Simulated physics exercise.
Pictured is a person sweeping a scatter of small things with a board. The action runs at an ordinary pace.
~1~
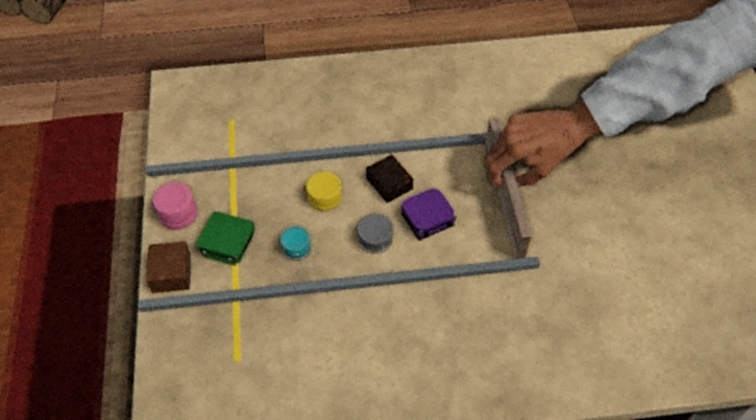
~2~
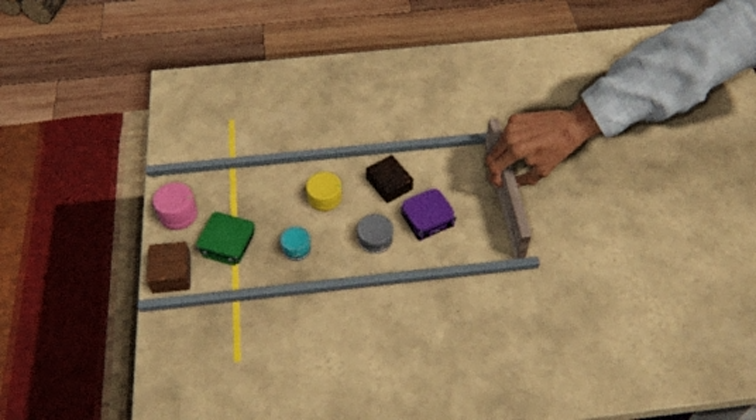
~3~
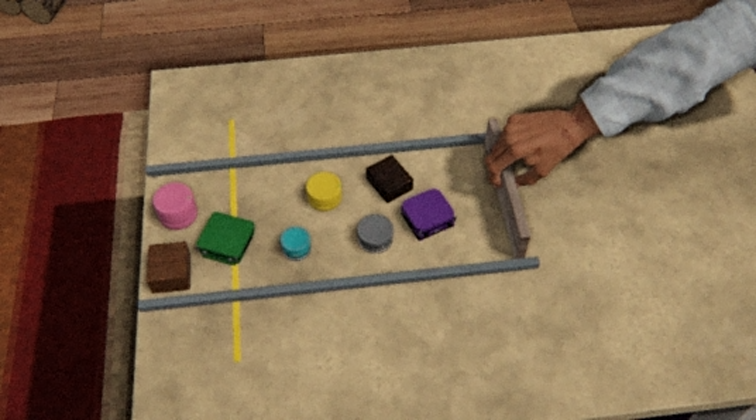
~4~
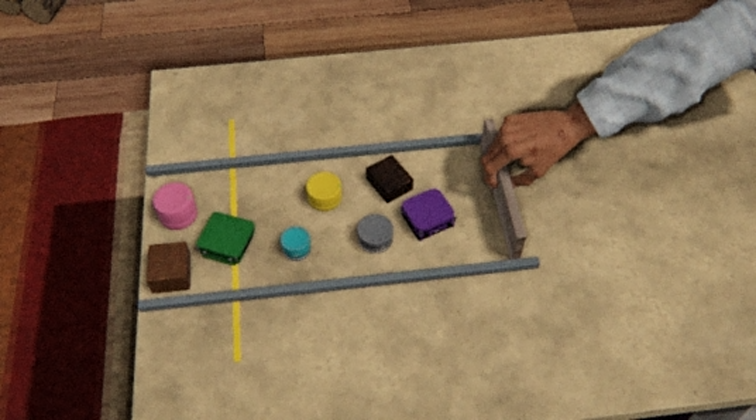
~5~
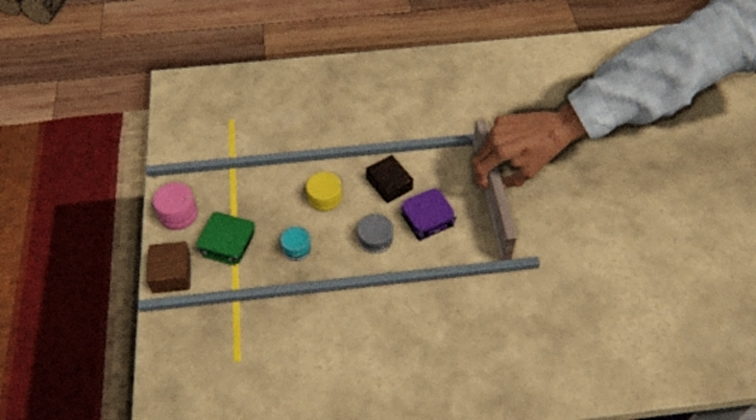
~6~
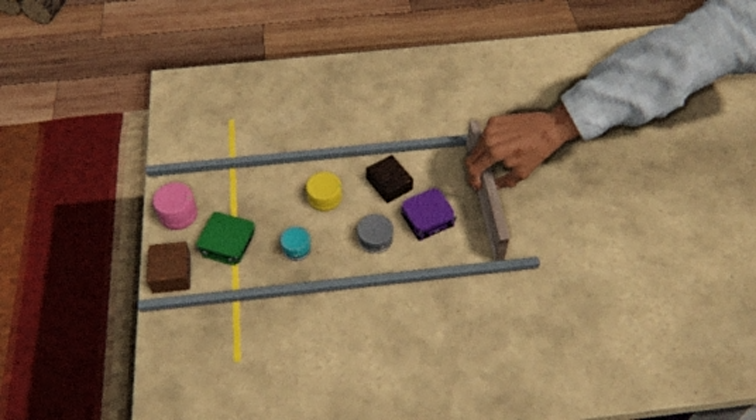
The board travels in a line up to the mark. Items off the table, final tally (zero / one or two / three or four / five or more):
Final tally: Zero.
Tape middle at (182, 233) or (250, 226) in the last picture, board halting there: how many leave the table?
Counts per try: 5 and 0.
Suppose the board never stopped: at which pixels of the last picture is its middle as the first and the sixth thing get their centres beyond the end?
For the first, roughly (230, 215); for the next, roughly (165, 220).
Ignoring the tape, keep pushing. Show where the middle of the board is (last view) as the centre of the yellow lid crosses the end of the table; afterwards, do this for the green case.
Yellow lid over the end: About (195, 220). Green case over the end: About (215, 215).
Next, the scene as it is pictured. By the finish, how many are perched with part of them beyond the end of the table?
That comes to 3 of them.
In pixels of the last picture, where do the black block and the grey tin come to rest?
Final positions: Near (217, 191); near (216, 264).
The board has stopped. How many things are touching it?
Tally at the end: 3.
Soon after, none off yet; brown block at rest near (169, 267); pink lid at rest near (176, 206); green case at rest near (227, 239).
In the end, the number that fall off is zero.
